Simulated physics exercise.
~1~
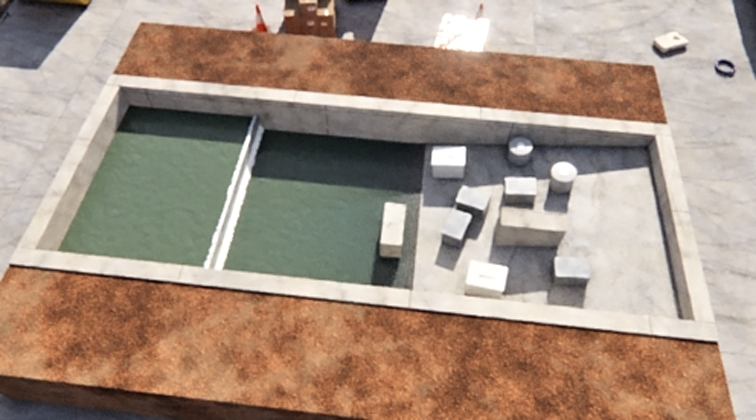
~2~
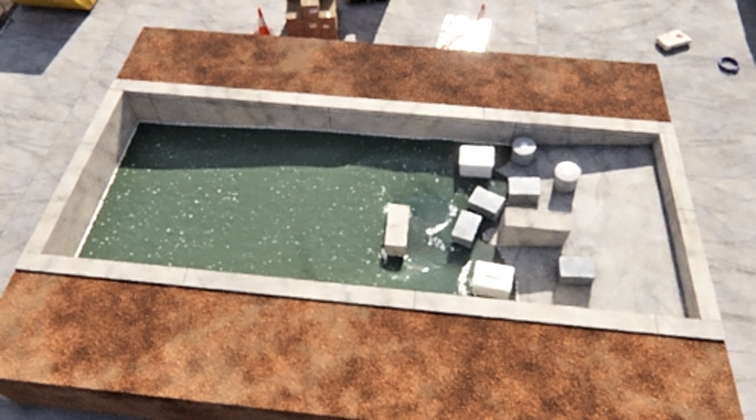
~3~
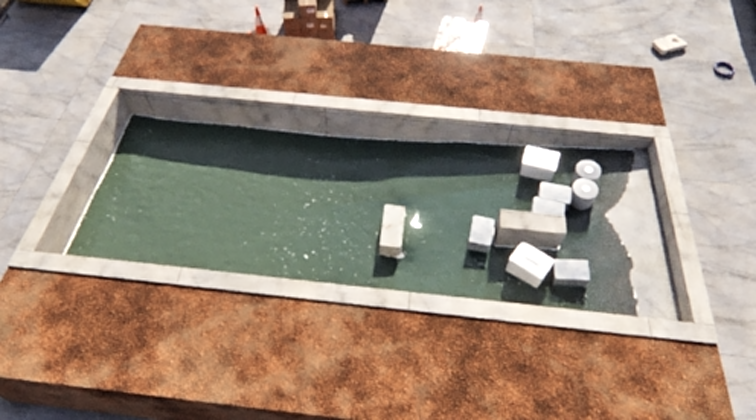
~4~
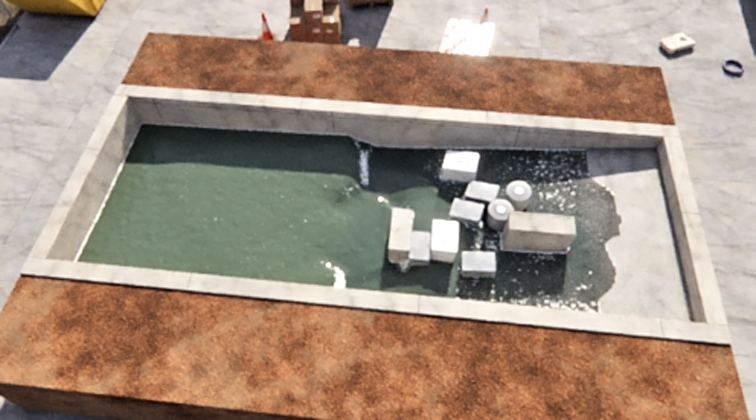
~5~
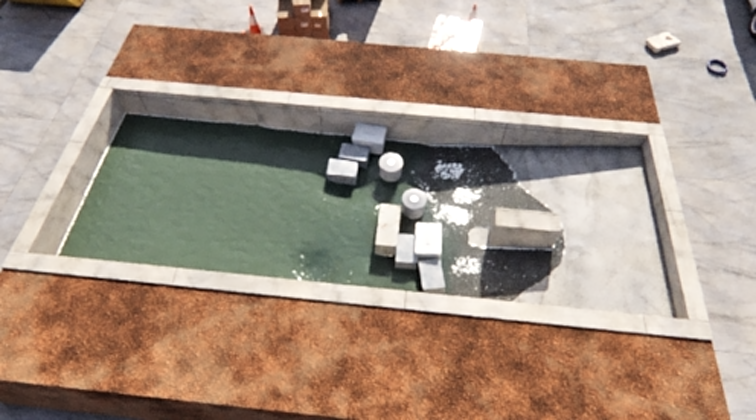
A long basin of dark green water, edged with pale walls and two broad rusty-brown banks, is seen from high above, the view swaying slightly. A thin white crest crosses the water on the left, while white and grey blocks and round tubs sit on the dry pale slope at right. The water spreads rightward, reaches the loose pieces and carries several farther up the slope. It then draws back, sweeping them left past a long beige block that stays put. Finally they lie scattered around the middle, some in green water, leaving wet, foamy ground behind.
